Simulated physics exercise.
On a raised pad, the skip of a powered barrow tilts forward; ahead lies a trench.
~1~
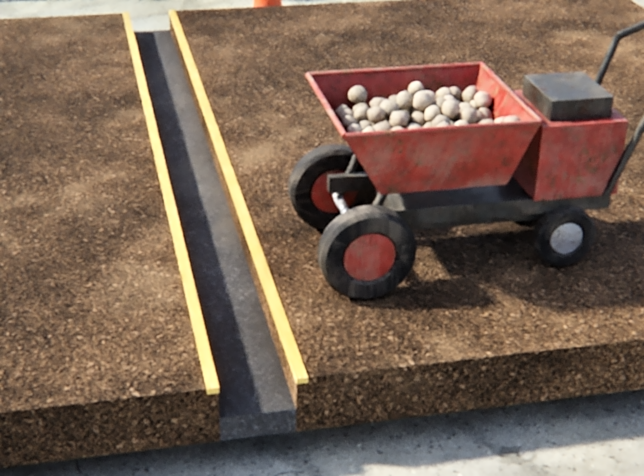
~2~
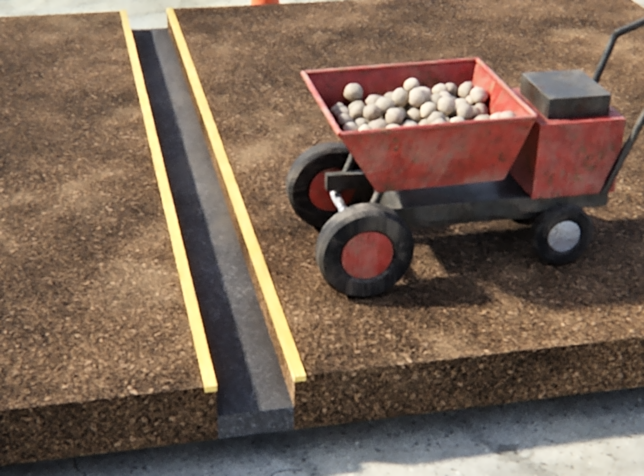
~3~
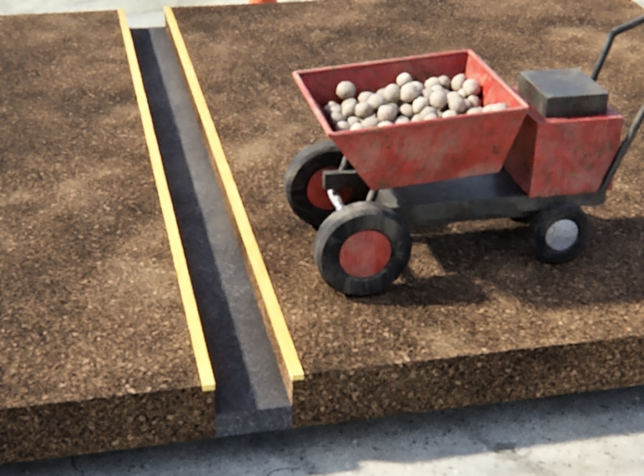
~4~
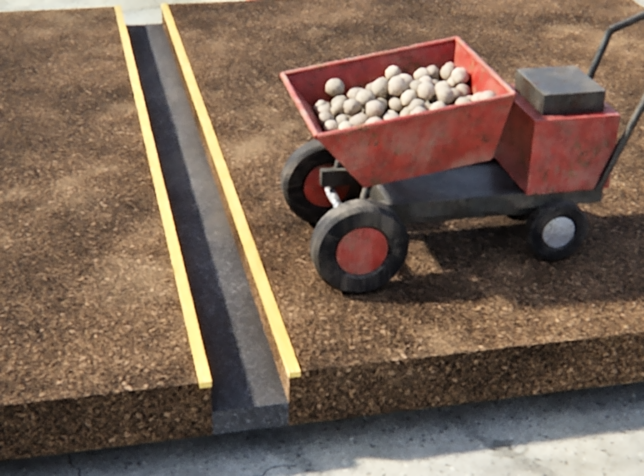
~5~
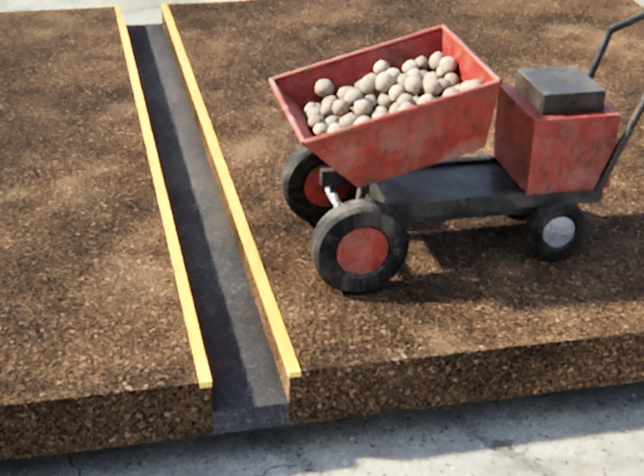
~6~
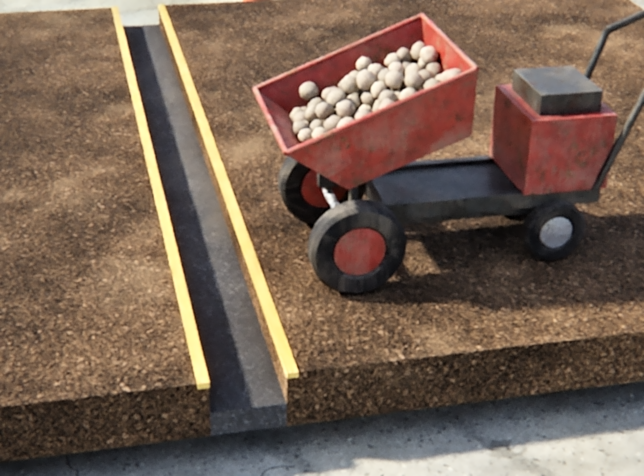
On a raised brown pad beside a yellow-edged trench, a red barrow's skip of round pebbles gradually tilting forward to the left.
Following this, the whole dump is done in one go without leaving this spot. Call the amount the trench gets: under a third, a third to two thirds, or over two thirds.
Amount in the trench: A third to two thirds.
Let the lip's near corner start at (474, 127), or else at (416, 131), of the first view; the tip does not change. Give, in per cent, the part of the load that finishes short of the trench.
The first position yields around 60 per cent; the second yields around 20 per cent.
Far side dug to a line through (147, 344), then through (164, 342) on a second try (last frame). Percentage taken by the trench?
Roughly 90 % and 70 %.
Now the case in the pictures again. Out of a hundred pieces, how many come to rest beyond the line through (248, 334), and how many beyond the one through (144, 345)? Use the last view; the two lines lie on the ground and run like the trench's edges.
First 90 in a hundred, second 30 in a hundred.
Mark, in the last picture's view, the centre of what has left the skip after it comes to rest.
Around (167, 263).
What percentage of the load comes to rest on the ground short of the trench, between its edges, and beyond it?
Short 0, between 45, beyond 55 per cent.
Shortly afterwards, skip tipped steeply; the whole lot in the skip.
Next, skip tipped right over; near two thirds in the skip; a little in or heaped over the trench; near a quarter beyond it; a little falling.
Some moments later, skip tipped right over; a little in the skip; near a third in or heaped over the trench; near half beyond it.
In the end, skip tipped right over; near half in or heaped over the trench; near half beyond it.
